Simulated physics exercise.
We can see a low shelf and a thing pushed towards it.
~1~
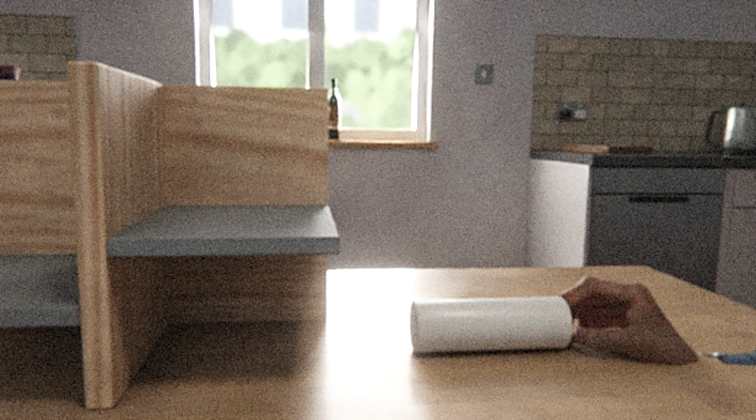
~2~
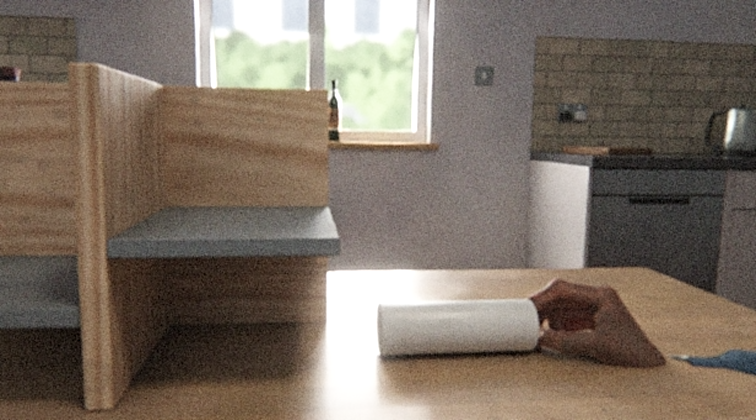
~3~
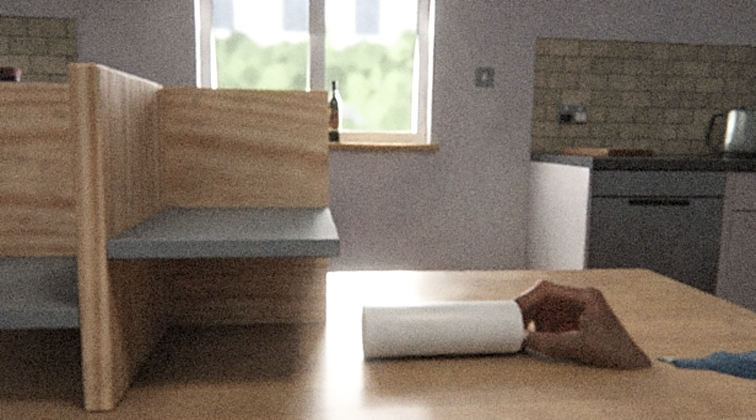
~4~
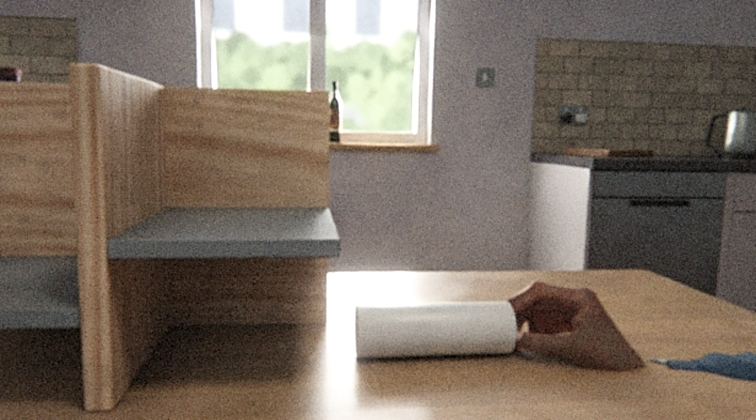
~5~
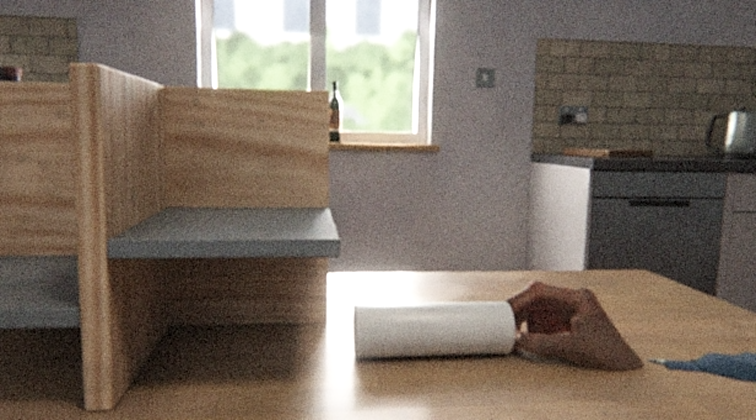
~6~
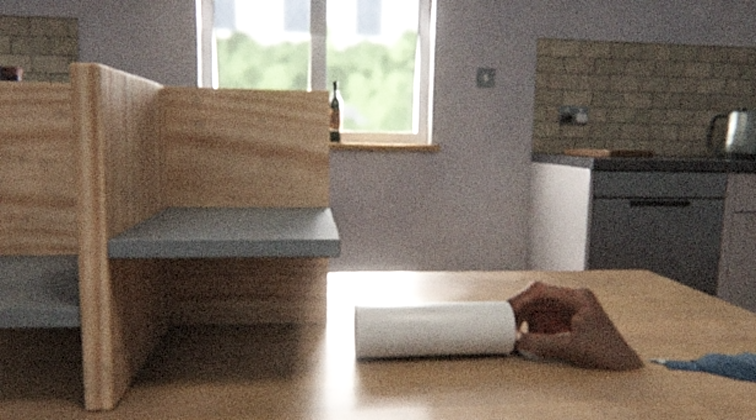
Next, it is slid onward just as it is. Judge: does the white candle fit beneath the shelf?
That push is going to work, I'd say.
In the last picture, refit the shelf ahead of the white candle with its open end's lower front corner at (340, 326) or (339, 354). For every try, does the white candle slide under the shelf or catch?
So the white candle slips beneath in one try and hits the shelf in the other, in that order.
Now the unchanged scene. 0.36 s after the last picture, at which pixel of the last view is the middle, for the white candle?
Close to (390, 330).
Then, 0.36 s after the last picture, white candle sliding up to the opening near (389, 330).
Then, 0.64 s after the last picture, white candle part of the way in near (331, 332).
Then, 0.86 s after the last picture, white candle part of the way in near (283, 332).
At rest, the white candle goes under, near (247, 333).
